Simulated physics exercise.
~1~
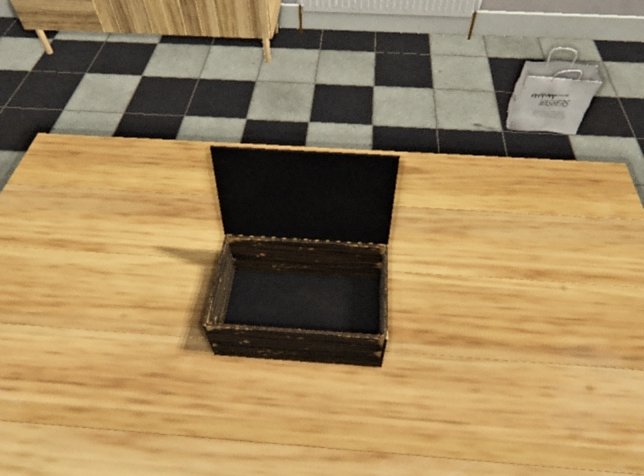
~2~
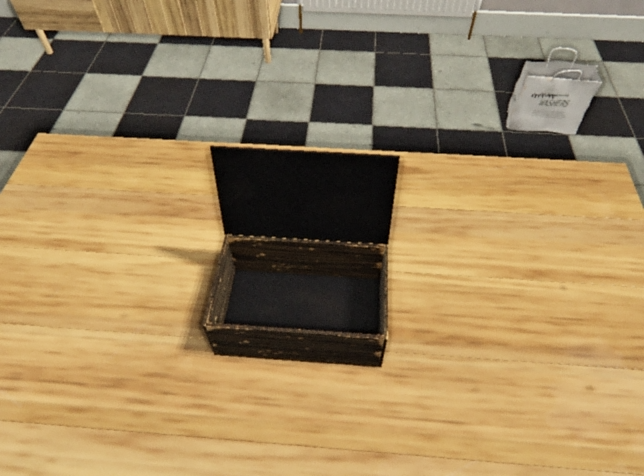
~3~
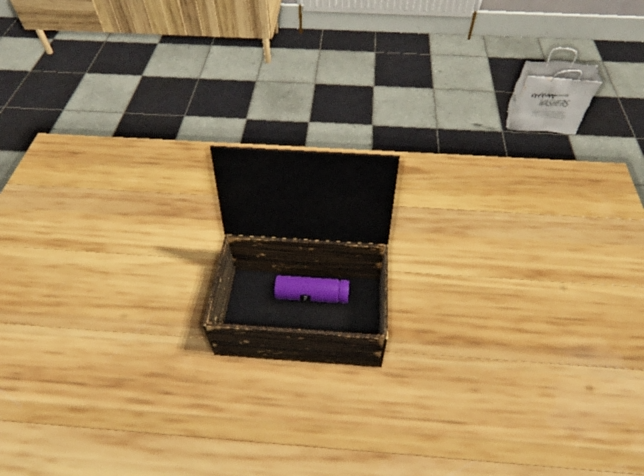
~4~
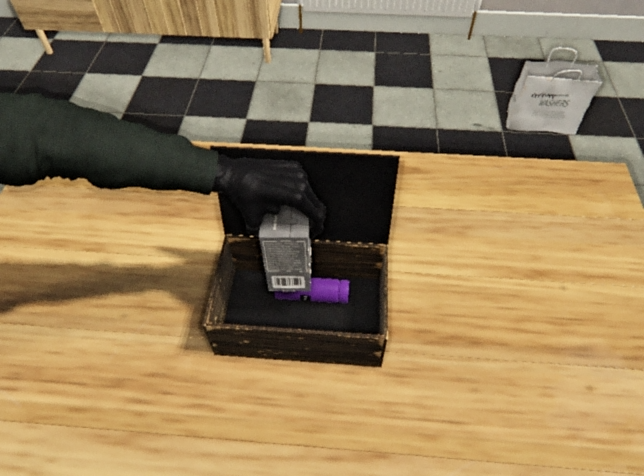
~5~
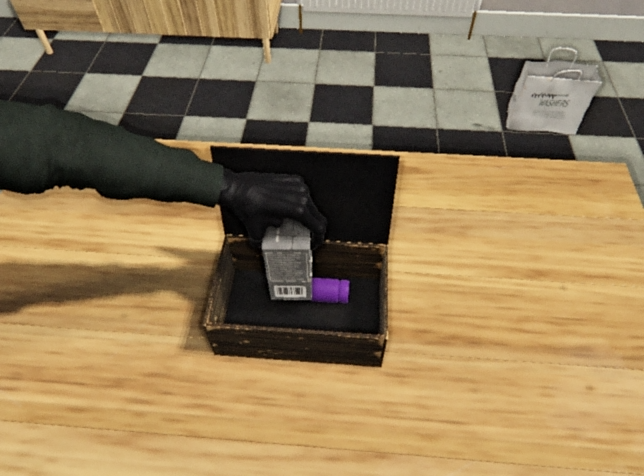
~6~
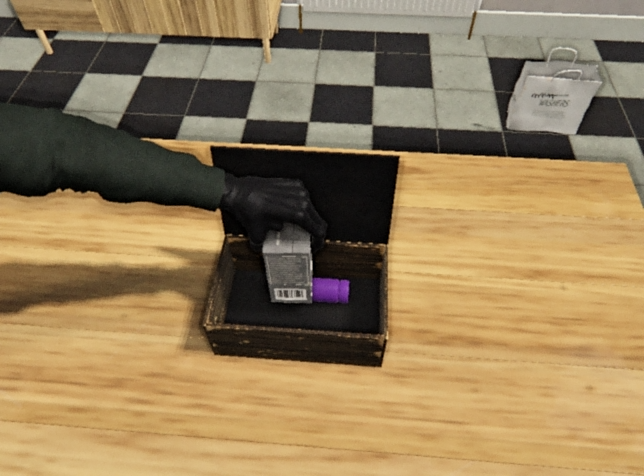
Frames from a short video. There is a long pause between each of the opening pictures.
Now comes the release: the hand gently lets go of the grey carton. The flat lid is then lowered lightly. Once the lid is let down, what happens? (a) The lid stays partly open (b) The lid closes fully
The lid stays partly open.
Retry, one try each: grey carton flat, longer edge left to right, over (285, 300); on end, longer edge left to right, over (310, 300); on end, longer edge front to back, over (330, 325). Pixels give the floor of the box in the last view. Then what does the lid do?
First, it shuts; second, it stays open; third, it stays open.
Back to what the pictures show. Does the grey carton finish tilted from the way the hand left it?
Once everything settles, the grey carton ends up at a slant.
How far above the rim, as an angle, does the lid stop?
Measured angle - around 20°.
Then, 0.90 s on from there, lid starting down; grey carton turned 43° from how it was put near (287, 299); purple shaker shifted a little.
Then, 1.60 s on from there, lid 55° above the rim; grey carton turned 44° from how it was put near (287, 298); purple shaker shifted a little.
Then, 2.20 s on from there, lid 21° above the rim; grey carton turned 45° from how it was put near (287, 298); purple shaker shifted a little.
In the end, lid 21° above the rim; toppled in the box, grey carton; purple shaker unmoved. At the end, from the last picture's camera, grey carton near (287, 298).
